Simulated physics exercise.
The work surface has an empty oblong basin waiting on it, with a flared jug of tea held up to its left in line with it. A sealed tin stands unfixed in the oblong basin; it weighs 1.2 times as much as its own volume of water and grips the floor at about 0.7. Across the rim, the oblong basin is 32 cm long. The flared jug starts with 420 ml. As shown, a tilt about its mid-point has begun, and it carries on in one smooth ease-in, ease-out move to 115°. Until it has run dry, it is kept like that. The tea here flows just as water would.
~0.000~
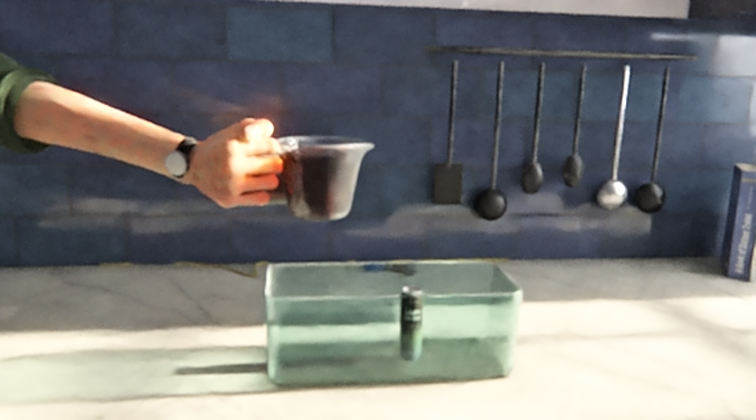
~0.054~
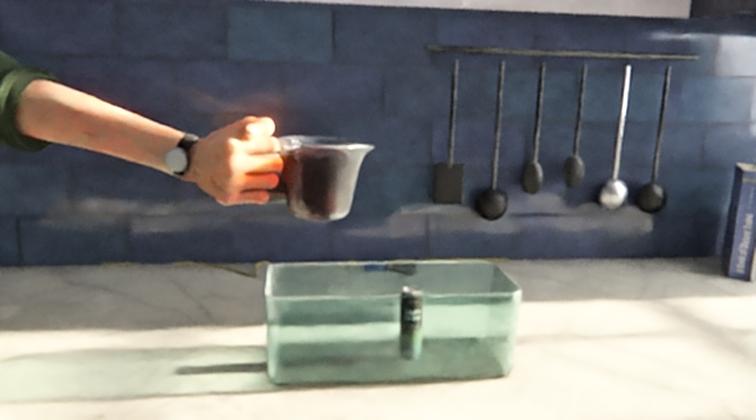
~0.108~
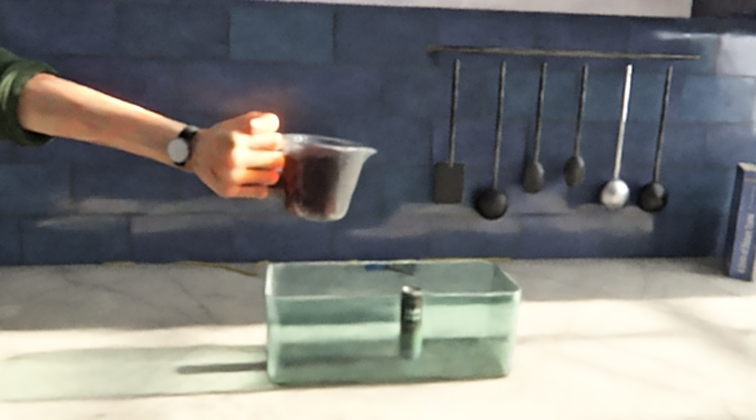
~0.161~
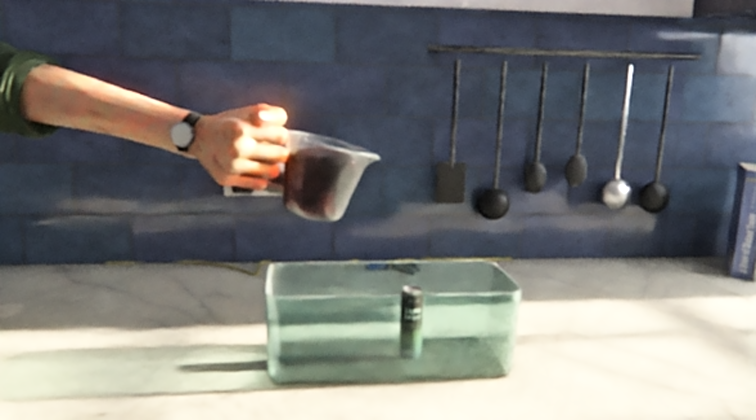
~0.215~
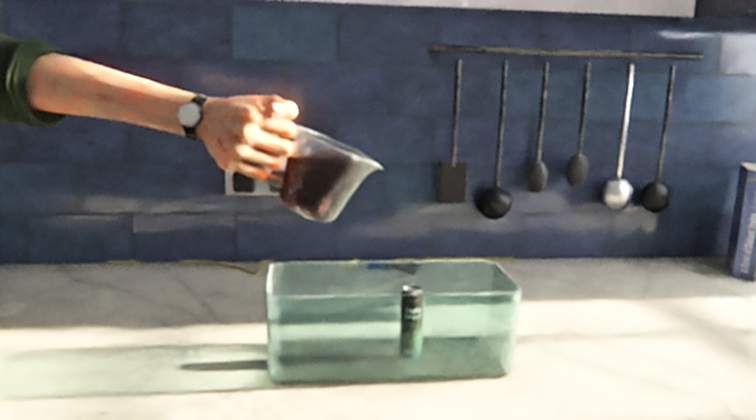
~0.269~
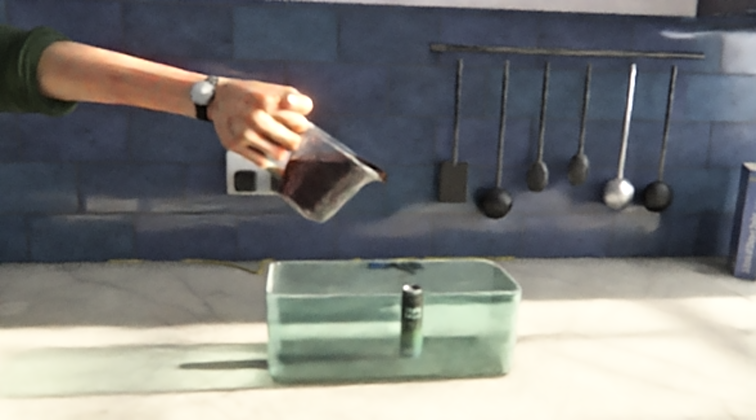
A hand tilts a glass jug of dark liquid rightward above a clear oblong basin.
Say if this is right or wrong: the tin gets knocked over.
Right, it gets knocked over.
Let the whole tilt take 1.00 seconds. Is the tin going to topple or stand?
Outcome - the tin comes down.
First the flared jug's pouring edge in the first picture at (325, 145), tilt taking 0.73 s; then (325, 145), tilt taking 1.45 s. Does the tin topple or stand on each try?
The tin stays vertical the first time and stays vertical the second time.
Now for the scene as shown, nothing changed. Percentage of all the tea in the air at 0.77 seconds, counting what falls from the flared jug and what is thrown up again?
Something like 4 per cent of the total.
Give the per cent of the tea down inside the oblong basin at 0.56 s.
I'd put it near 40 percent.
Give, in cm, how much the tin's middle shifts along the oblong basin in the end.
Shift of tin centre: Approx. 7.5 cm.
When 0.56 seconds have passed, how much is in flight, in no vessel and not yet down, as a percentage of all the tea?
About 30 per cent.
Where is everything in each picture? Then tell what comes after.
It leans 0°; its right rim is at (374, 144); the tea meets the walls at (281, 152) and (360, 153); the oblong basin's rim runs from (267, 282) to (507, 278); the tin's top is at (412, 293), in the first frame.
It leans 2°; its right rim is at (375, 146); the tea meets the walls at (282, 152) and (360, 154), in the second frame.
It leans 6°; its right rim is at (377, 150); the tea meets the walls at (284, 151) and (362, 155), in the third frame.
It leans 13°; its right rim is at (380, 157); the tea meets the walls at (287, 151) and (367, 157), in the fourth frame.
It leans 23°; its right rim is at (383, 167); the tea meets the walls at (290, 155) and (376, 160), in the fifth frame.
It leans 34°; its right rim is at (383, 179); the tea meets the walls at (291, 158) and (379, 171); 4 per cent is over the edge, in the sixth frame.
After 0.56 s the tilt is 100° and 31 per cent is still to pour; the tin stands where it began.
After 0.77 s the tilt is 115° and 1 per cent is still to pour; the tin leans 13°.
After 0.99 s the tilt is 115° and 0 per cent is still to pour; the tin lies on its side.
After 1.23 s the tilt is 115° and 0 per cent is still to pour; the tin lies on its side.
In the end the tin lies on its side.
